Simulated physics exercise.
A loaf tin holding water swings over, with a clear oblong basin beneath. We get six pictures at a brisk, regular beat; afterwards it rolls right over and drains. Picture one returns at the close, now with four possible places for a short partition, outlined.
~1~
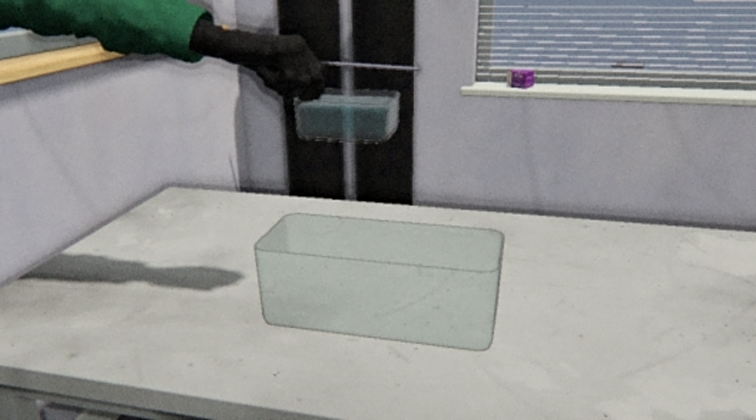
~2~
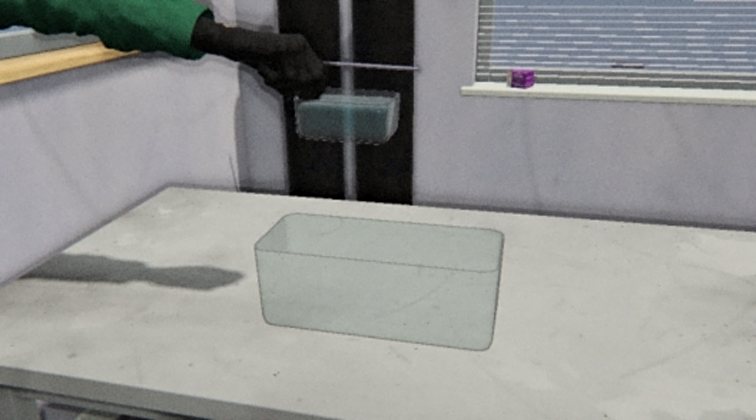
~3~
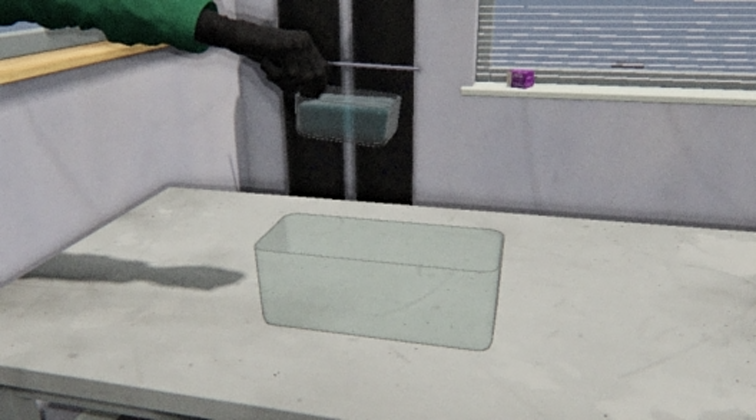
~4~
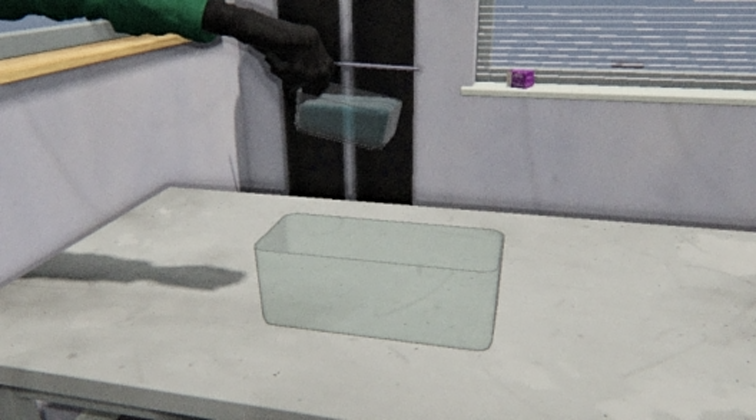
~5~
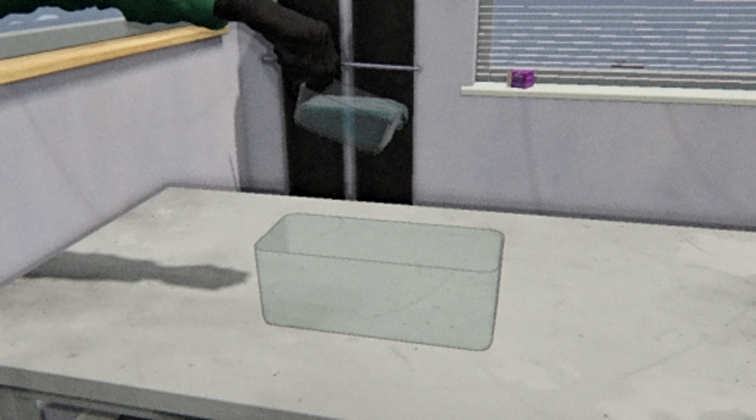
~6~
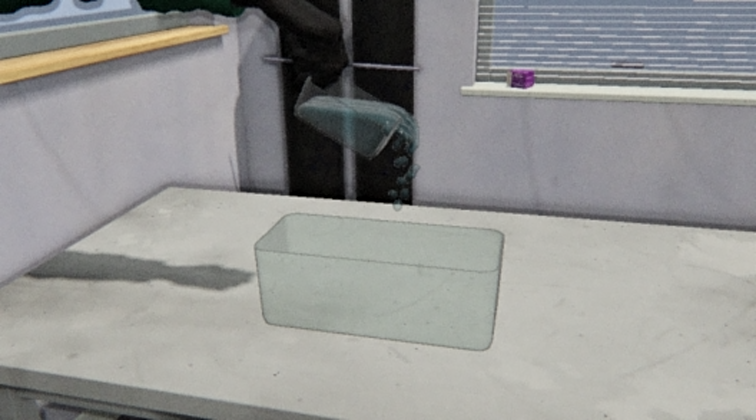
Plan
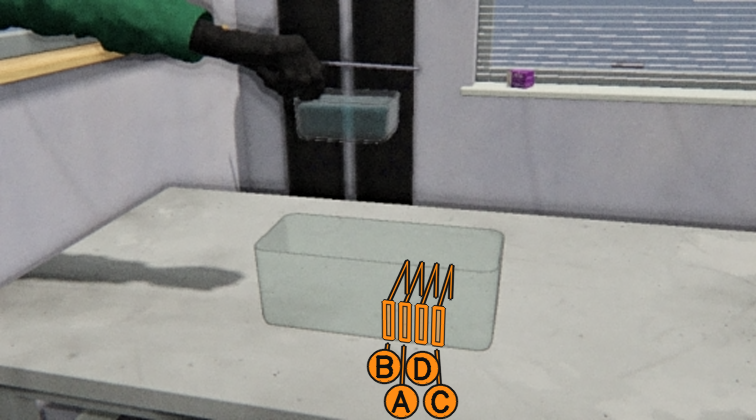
Above a pale tabletop, a dark-gloved hand in a green sleeve held a small clear container of water over an empty clear basin, then tilted it rightward until water trickled over its lip.
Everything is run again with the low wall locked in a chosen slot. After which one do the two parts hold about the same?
I would pick place C.
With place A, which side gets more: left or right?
The right side.
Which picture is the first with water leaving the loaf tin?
In picture 5.
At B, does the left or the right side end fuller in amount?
More ends on the right.
On the marked copy, A at (403, 346); B at (387, 344); C at (436, 350); D at (420, 348).
For place A, about 22 % ends left of the wall and 77 % right of it.
For place B, about 11 % ends left of the wall and 88 % right of it.
For place C, about 45 % ends left of the wall and 54 % right of it.
For place D, about 29 % ends left of the wall and 70 % right of it.
